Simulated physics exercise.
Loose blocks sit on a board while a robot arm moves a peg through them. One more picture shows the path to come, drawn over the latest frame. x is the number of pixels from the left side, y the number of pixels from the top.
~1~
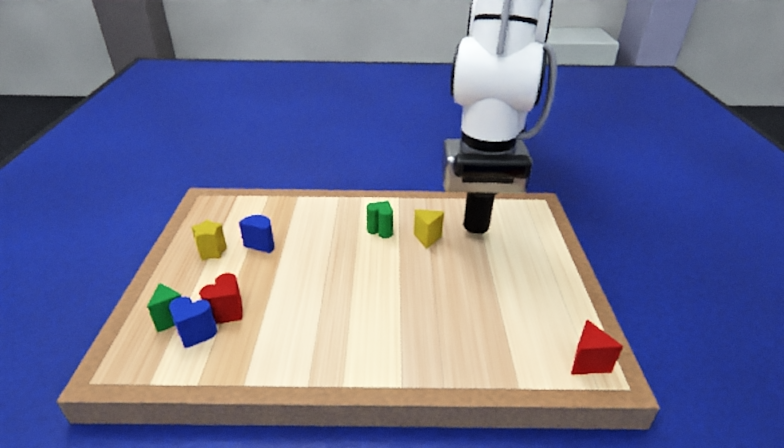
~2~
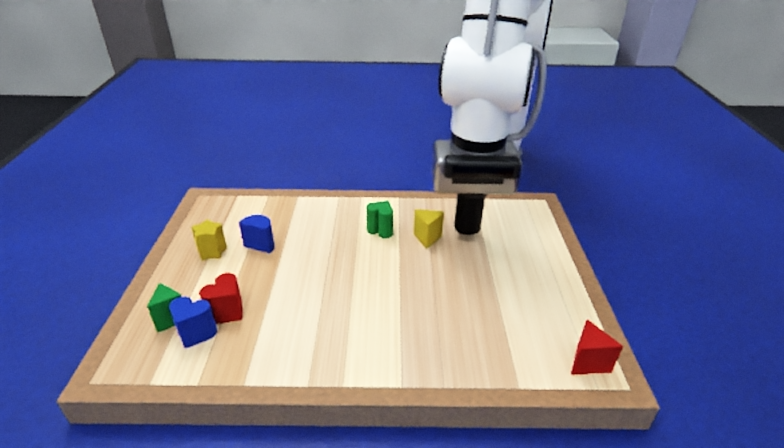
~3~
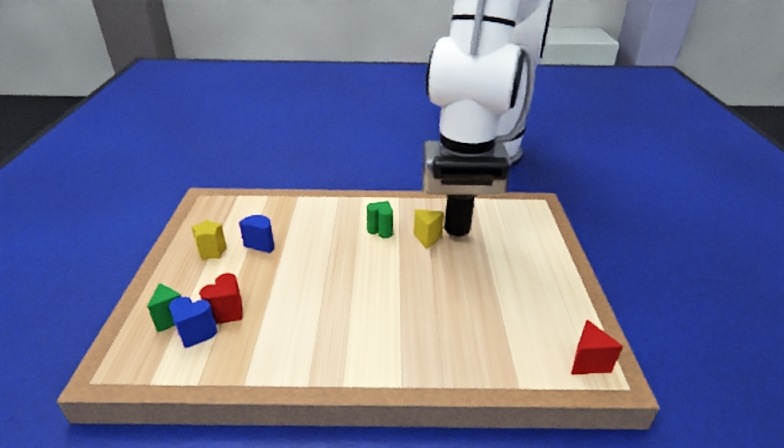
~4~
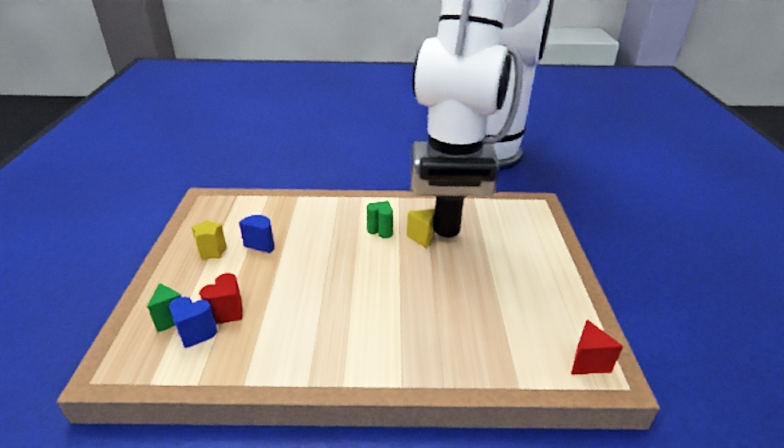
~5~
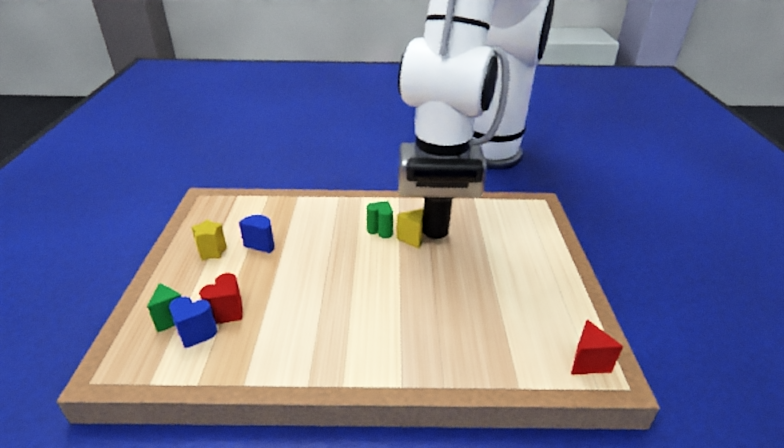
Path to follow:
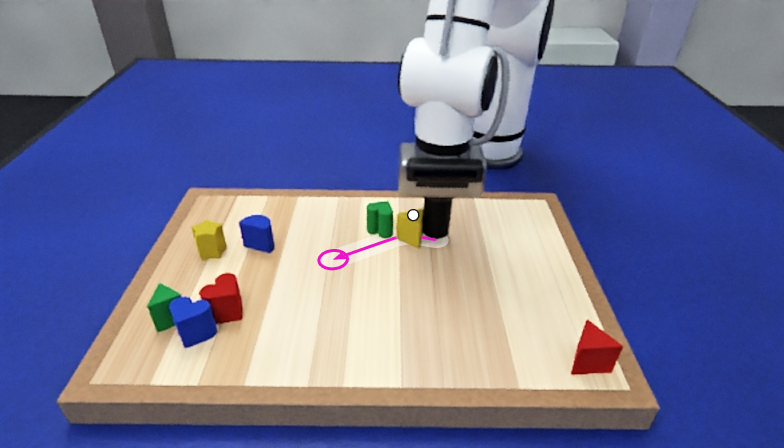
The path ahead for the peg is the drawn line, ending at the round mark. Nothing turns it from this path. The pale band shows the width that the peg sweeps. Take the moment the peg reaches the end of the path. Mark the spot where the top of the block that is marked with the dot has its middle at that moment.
I expect it at (306, 236).
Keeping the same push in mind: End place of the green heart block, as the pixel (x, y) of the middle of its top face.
It should be at (365, 207) by then.
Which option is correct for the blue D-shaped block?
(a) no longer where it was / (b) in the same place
It's b.
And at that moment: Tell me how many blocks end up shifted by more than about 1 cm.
By the end of the path, two blocks have moved more than about a centimetre.
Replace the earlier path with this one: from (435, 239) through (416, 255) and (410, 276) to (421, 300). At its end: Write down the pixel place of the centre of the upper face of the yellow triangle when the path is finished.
The middle of its upper face should be somewhere near (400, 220).
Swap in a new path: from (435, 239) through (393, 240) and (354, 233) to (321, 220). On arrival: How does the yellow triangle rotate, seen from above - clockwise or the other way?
It swings round anticlockwise.
The drawn path runs from (435, 239) via (399, 237) and (367, 248), ending at (333, 259); the dot is on the yellow triangle.
What follows on the original path. One third of the way, peg (399, 228); green heart block (370, 207), turned 60° clockwise; yellow triangle (378, 218), turned 25° anticlockwise.
Two thirds of the way, peg (366, 239); green heart block (365, 207), turned 80° clockwise; yellow triangle (342, 226), turned 10° anticlockwise.
At the end, peg (333, 251); blue D-shaped block not moved; green heart block (365, 207), turned 80° clockwise; yellow triangle (306, 236).
